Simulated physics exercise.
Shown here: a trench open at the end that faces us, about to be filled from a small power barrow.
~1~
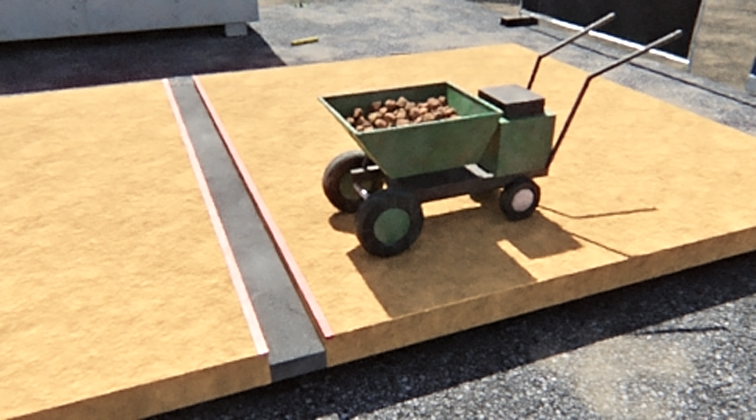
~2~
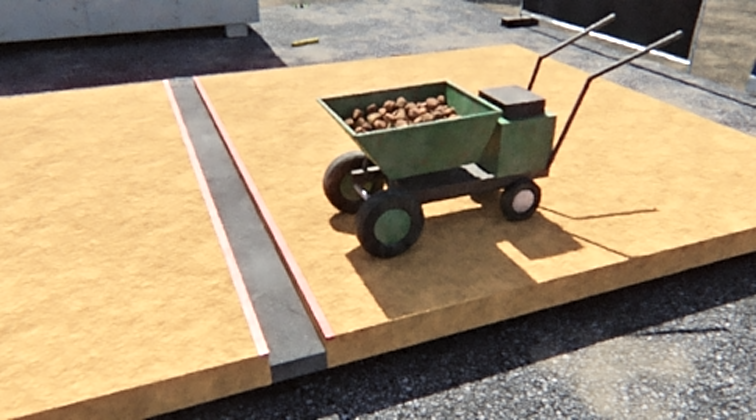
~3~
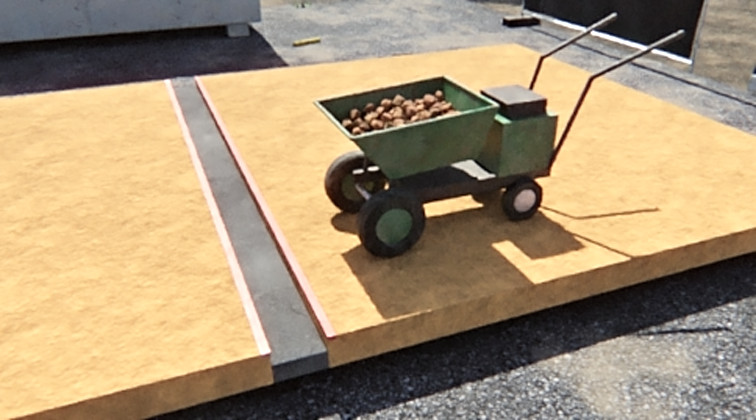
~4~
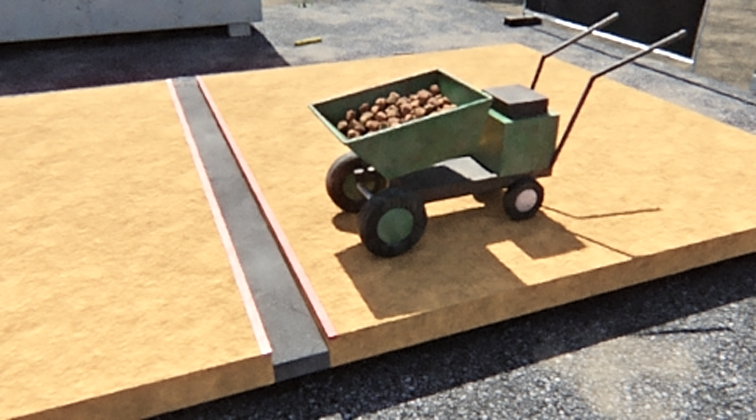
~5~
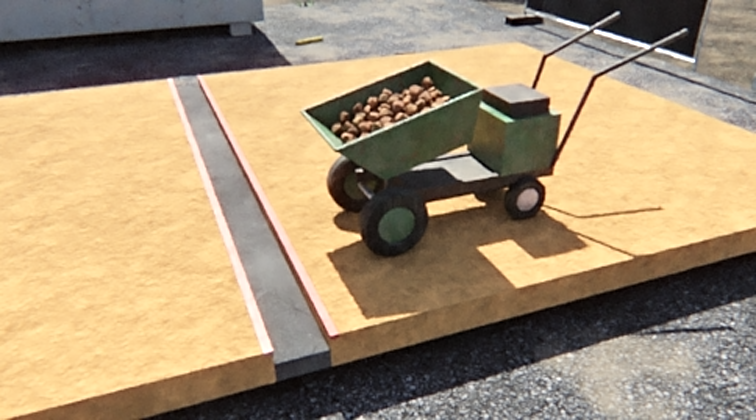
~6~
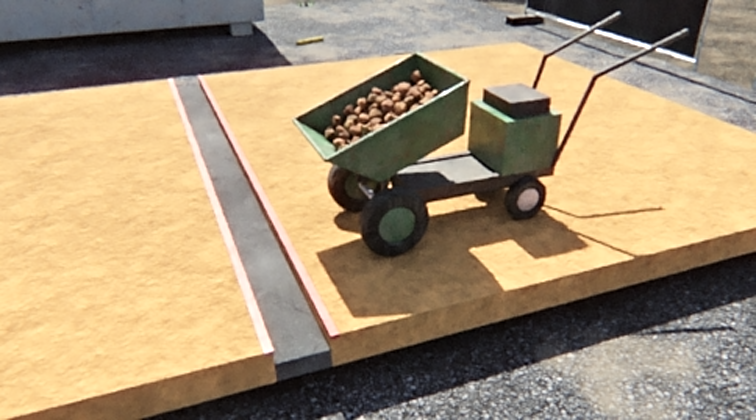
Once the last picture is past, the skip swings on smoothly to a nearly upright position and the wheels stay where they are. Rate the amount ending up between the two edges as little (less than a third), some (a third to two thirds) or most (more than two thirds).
Some.
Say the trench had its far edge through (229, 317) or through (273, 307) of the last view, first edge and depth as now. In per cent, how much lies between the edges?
I'd say some 70 in a hundred, followed by 30 in a hundred.
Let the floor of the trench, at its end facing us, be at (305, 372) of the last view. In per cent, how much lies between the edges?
Close to 70 per cent, I reckon.
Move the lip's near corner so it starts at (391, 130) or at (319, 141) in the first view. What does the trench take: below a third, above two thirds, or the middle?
In the middle band; then less than a third.
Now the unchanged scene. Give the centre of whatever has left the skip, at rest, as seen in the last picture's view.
It settles centred around (252, 250).
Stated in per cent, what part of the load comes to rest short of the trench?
Roughly 0 in a hundred.
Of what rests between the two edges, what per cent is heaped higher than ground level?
Roughly 45 percent of them.
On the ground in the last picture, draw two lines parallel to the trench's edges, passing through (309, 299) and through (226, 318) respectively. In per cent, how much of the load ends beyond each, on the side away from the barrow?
I'd put it near 70 in a hundred, then near 10 in a hundred.
Just after the last frame, skip tipped steeply; every one in the skip.
A moment on, skip tipped right over; roughly two thirds in the skip; roughly a third in or heaped over the trench; about a tenth beyond it; just a few falling.
Further on, skip tipped right over; roughly a quarter in the skip; just a few short of the trench; roughly half in or heaped over the trench; roughly a quarter beyond it.
When it is over, skip tipped right over; roughly a quarter in the skip; just a few short of the trench; roughly half in or heaped over the trench; roughly a quarter beyond it.
